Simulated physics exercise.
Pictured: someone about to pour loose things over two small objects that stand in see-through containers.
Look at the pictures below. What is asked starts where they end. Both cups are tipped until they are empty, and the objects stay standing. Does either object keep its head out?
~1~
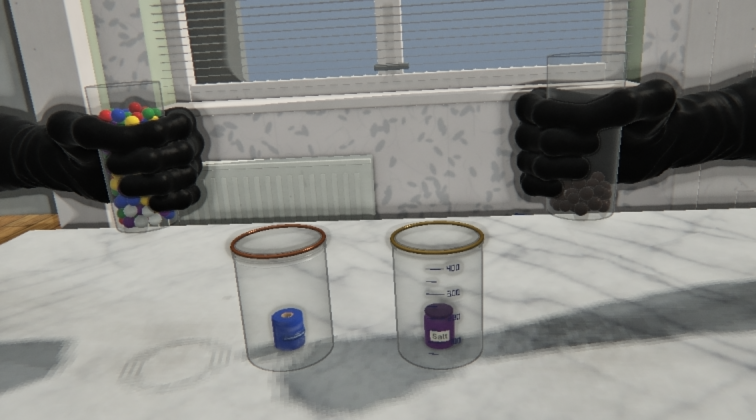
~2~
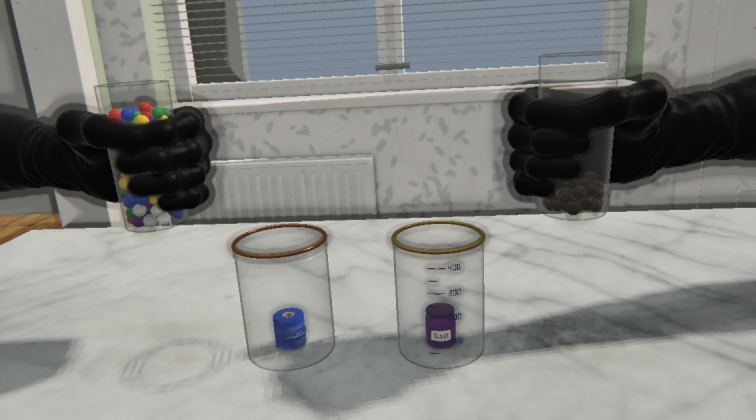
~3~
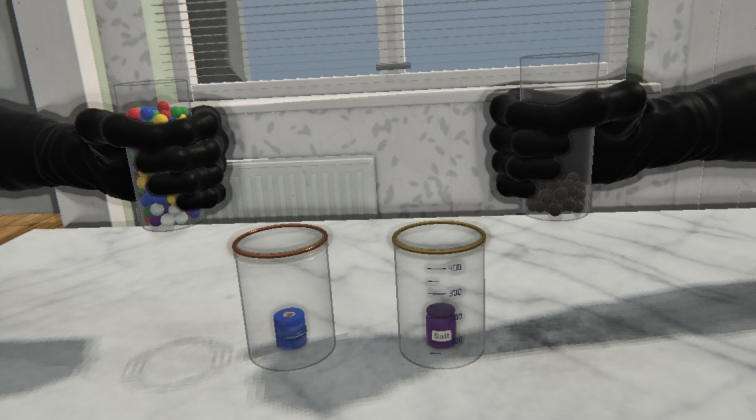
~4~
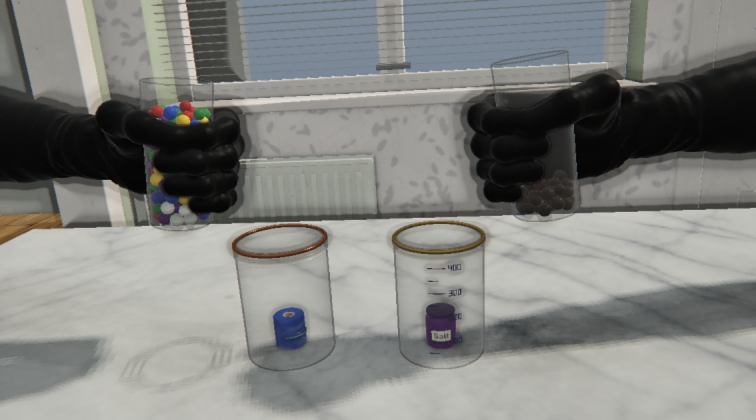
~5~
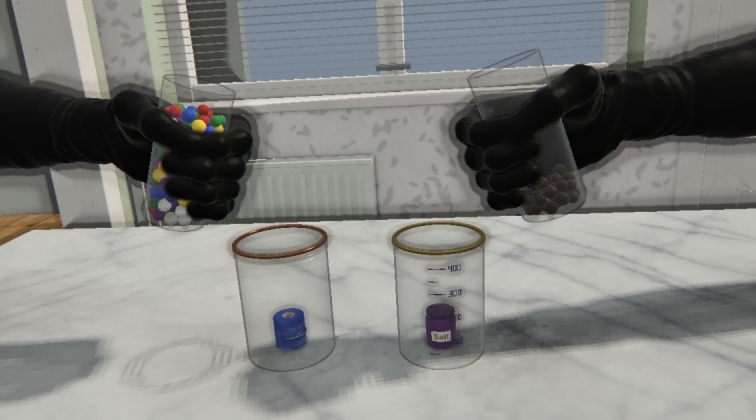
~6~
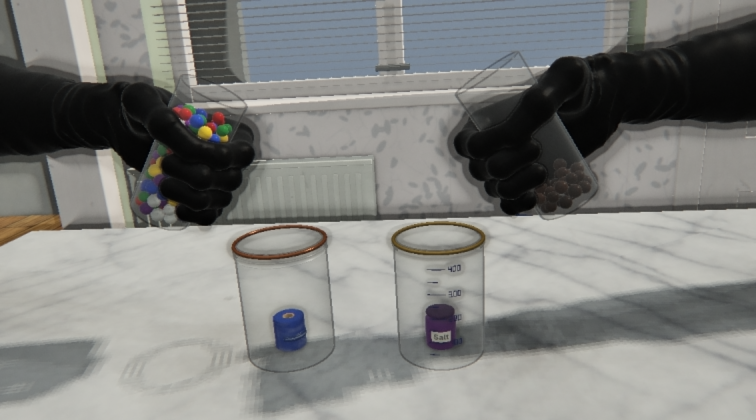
Left: Submerged. Right: Visible.
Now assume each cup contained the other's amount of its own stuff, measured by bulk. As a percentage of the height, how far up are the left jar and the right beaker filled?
About 15 % left, 55 % right.
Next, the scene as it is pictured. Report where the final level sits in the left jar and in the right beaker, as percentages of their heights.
Left side: 50 %; right side: 15 %.
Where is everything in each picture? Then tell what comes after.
The first frame shows small roll in the left jar near (289, 329), a quarter of its height or less; left cup near (136, 156), nearly full of round plastic beads; small canister in the right beaker near (439, 325), reaching about a third of the way up; right cup near (583, 135), a quarter full of chocolate balls.
The second frame shows left cup near (145, 155), upright; right cup near (575, 135), upright.
The third frame shows left cup near (163, 154), upright; right cup near (557, 136), upright.
The fourth frame shows left cup near (179, 153), tipped 7°; right cup near (537, 137), tipped 7°.
The fifth frame shows left cup near (187, 154), tipped 20°; right cup near (529, 138), tipped 20°.
The sixth frame shows small roll in the left jar near (290, 330); left cup near (187, 154), tipped 32°; small canister in the right beaker near (441, 326); right cup near (528, 138), tipped 32°.
Then, 0.30 s on from there, left jar empty, all of its cupful still in the cup; right beaker empty, all of its cupful still in the cup.
Then, 0.69 s on from there, left jar nearly empty, nearly all of its cupful still in the cup; right beaker empty, all of its cupful still in the cup.
Then, 1.10 s on from there, left jar a quarter full, near half of its cupful still in the cup; right beaker nearly empty, near half of its cupful still in the cup.
In the end, left jar half full (surface near (286, 292)), nothing beside it; right beaker nearly empty (surface near (441, 330)), nothing beside it; the left thing is covered; the right thing is still showing.
